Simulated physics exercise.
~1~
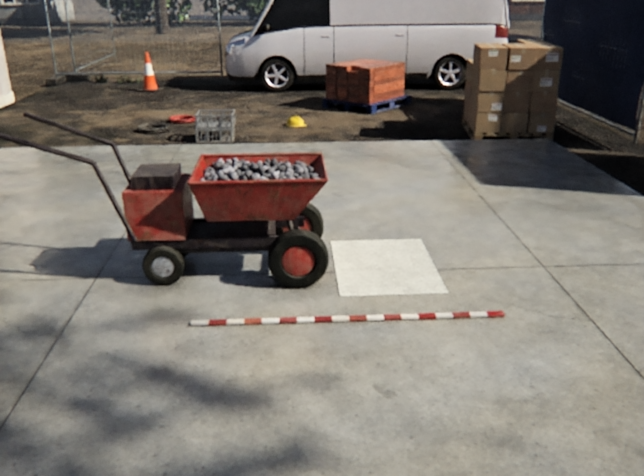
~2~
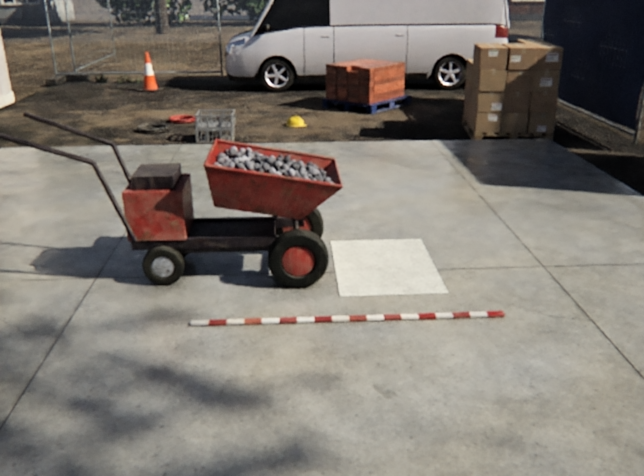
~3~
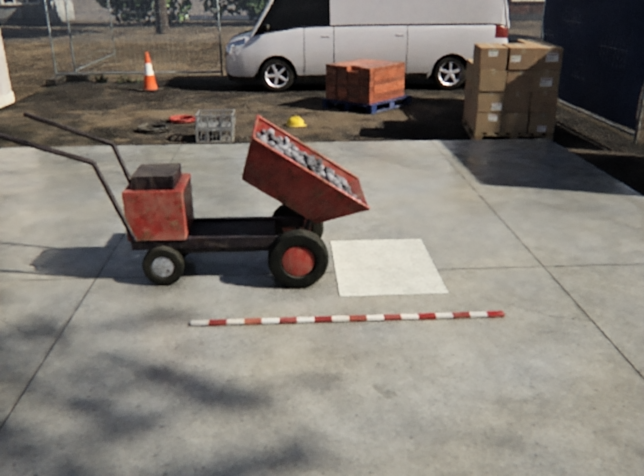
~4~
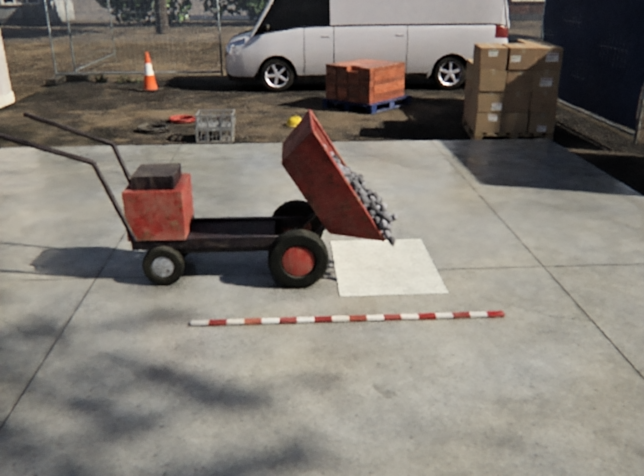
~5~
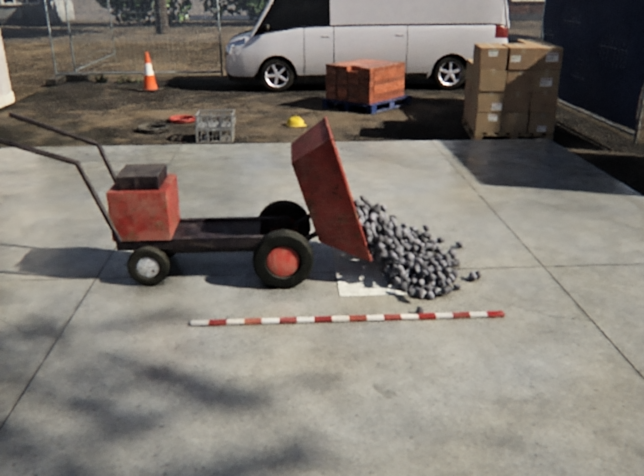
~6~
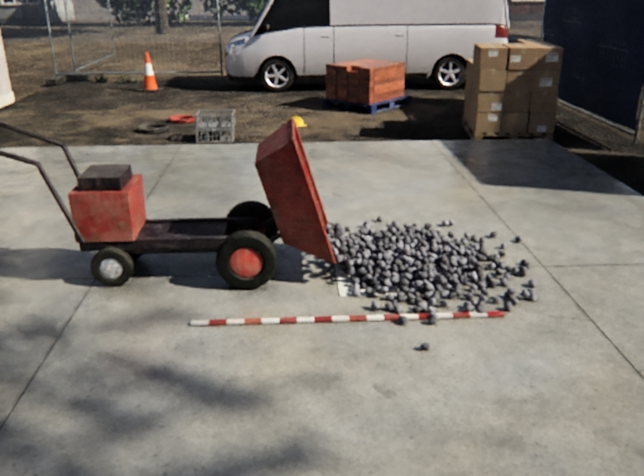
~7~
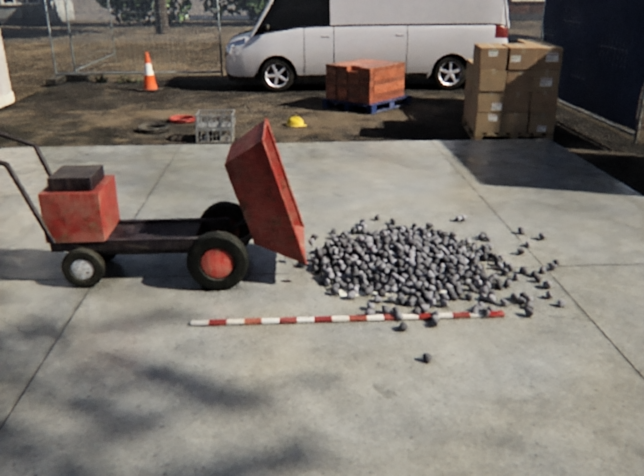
A red powered barrow tips its skip, spilling grey stones over a pale sheet, then rolls left, leaving a low, scattered heap.
